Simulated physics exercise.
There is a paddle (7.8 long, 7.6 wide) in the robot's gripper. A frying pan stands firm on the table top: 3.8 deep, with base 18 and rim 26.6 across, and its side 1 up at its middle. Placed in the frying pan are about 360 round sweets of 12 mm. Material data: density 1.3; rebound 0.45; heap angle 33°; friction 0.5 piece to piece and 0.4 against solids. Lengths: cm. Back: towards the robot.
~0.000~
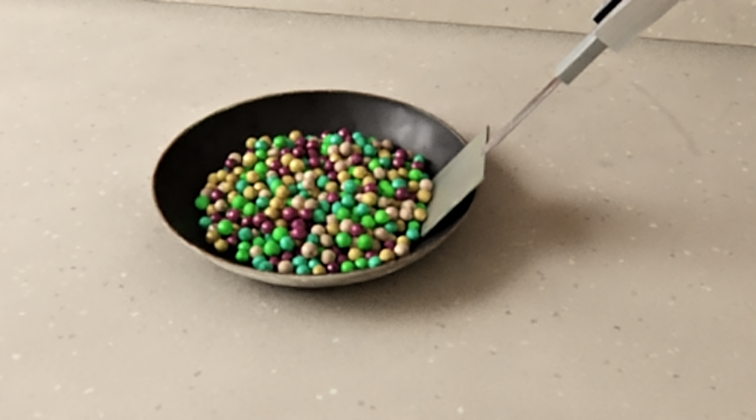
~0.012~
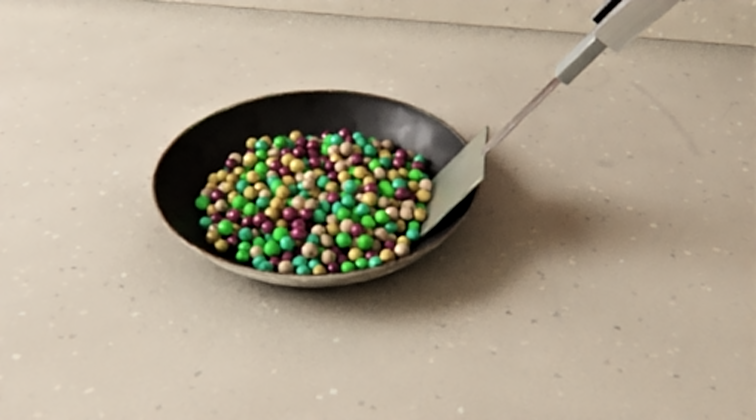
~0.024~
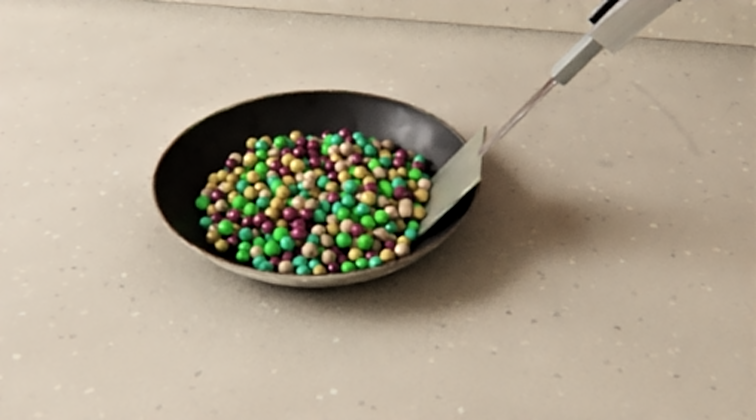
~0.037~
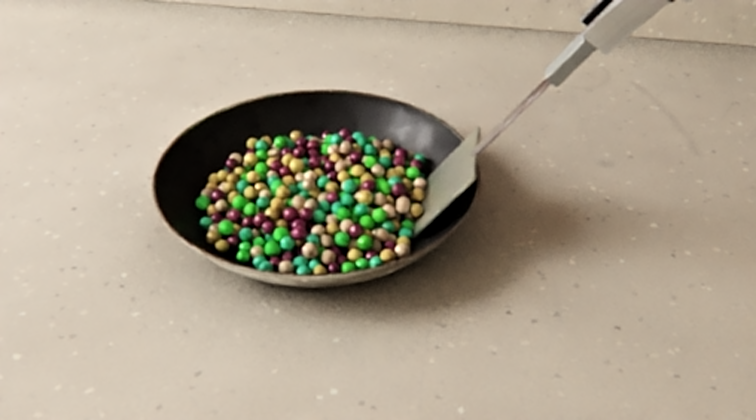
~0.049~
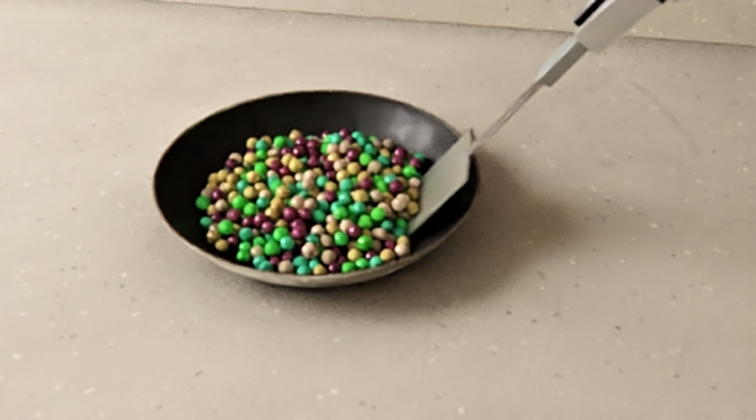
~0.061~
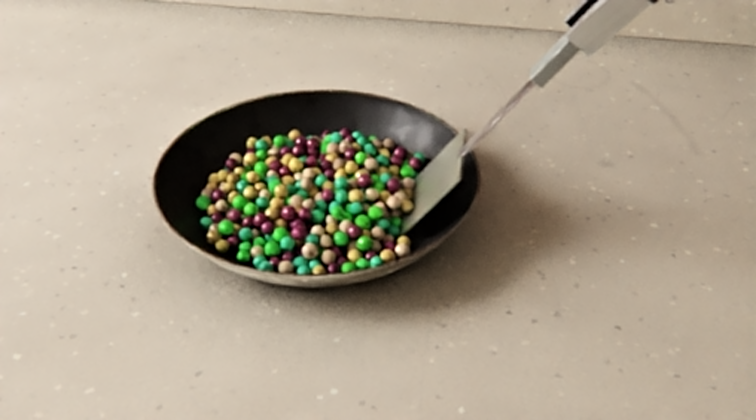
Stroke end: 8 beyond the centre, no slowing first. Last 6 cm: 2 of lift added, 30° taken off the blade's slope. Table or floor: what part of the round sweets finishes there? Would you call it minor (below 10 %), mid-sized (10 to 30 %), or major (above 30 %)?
I would call it minor.
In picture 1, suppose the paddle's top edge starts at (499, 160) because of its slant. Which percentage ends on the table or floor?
I'd estimate around 0 per cent.
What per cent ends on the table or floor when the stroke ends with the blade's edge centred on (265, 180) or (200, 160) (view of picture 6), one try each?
0 % and 15 %.
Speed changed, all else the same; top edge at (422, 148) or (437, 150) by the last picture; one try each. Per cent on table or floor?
Try one roughly 15 per cent; try two roughly 10 per cent.
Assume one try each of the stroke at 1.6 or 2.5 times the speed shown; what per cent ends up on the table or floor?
Near 5 and near 15 percent respectively.
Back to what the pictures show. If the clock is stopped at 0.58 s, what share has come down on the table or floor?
0 %.
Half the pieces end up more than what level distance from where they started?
About 4 cm.
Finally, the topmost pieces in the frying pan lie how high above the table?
5.5 cm.
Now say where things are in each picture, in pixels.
The first picture shows the paddle top edge at (487, 150), sloping 55°; upper third of the load around (319, 185), from x 205 to 425, top at y 135; 365 in the frying pan.
The second picture shows the paddle top edge at (486, 150), sloping 55°; upper third of the load around (319, 185), from x 205 to 425, top at y 135.
The third picture shows the paddle top edge at (483, 150), sloping 55°; upper third of the load around (321, 185), from x 205 to 425, top at y 135.
The fourth picture shows the paddle top edge at (477, 151), sloping 55°; upper third of the load around (325, 186), from x 205 to 420, top at y 135.
The fifth picture shows the paddle top edge at (470, 152), sloping 55°; upper third of the load around (332, 184), from x 205 to 420, top at y 135.
The sixth picture shows the paddle top edge at (463, 152), sloping 55°; upper third of the load around (331, 184), from x 205 to 420, top at y 135; 365 in the frying pan.
After 0.19 s, sloping 55°, highest piece 4 above the table; 365 in the frying pan.
After 0.31 s, sloping 44°, highest piece 4 above the table; 365 in the frying pan.
After 0.58 s, sloping 25°, highest piece 5 above the table; 358 in the frying pan, 7 on the table or floor.
After 1.63 s, sloping 25°, highest piece 5 above the table; 356 in the frying pan, 9 on the table or floor.
In the end, 356 in the frying pan, 9 on the table or floor. That is 2 % on the table or floor.
